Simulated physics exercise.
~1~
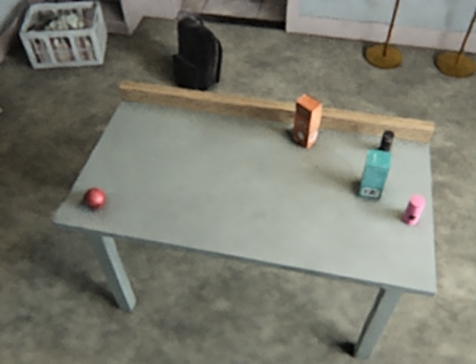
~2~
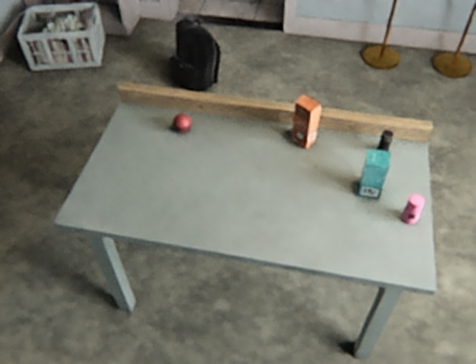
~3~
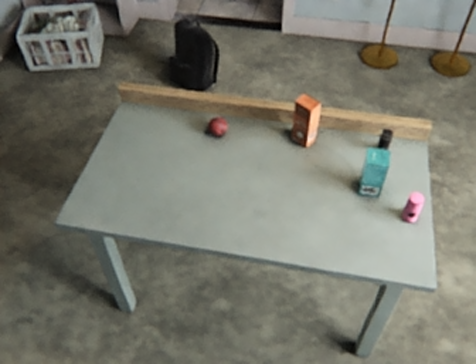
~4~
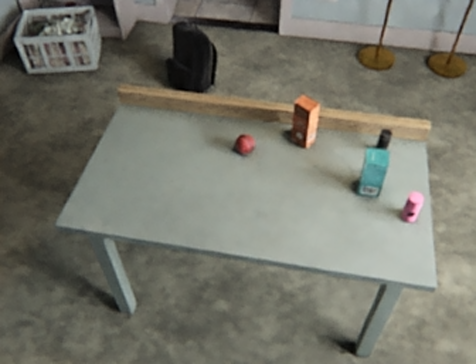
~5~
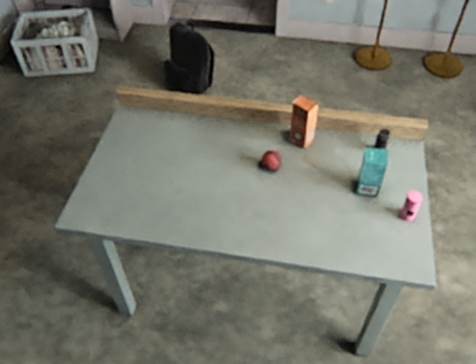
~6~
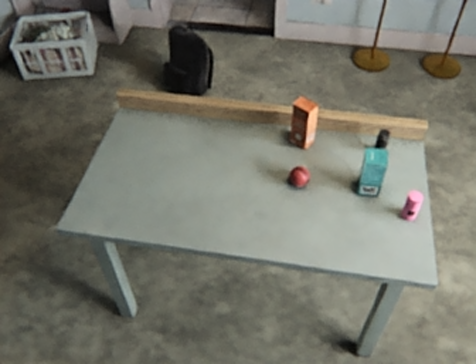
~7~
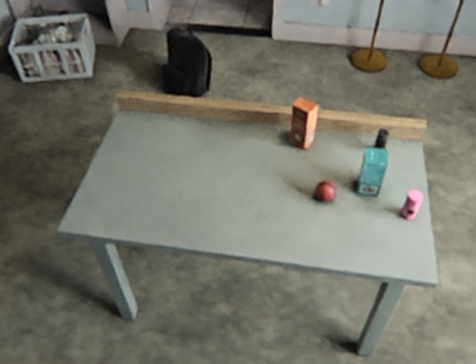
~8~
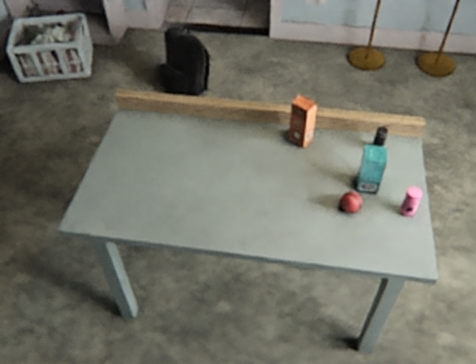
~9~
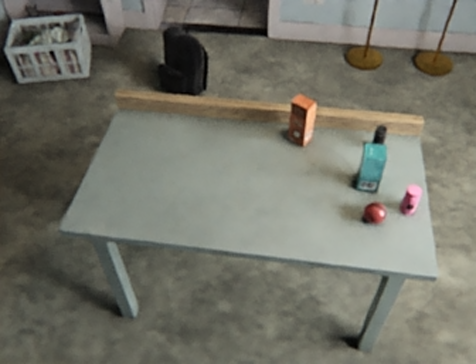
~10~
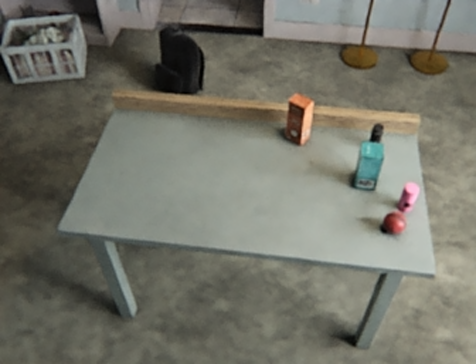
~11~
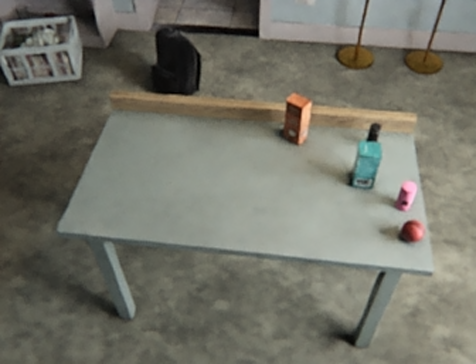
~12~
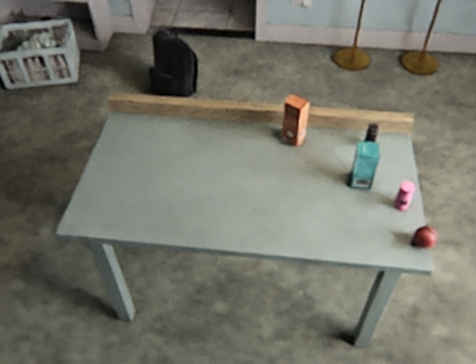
In the video, a red ball moves from the left of a gray table toward the wooden rail along its far edge, then travels diagonally right and toward the near side, passing an orange carton, turquoise carton, black shaker and pink shaker, ending on the tabletop near the right edge.
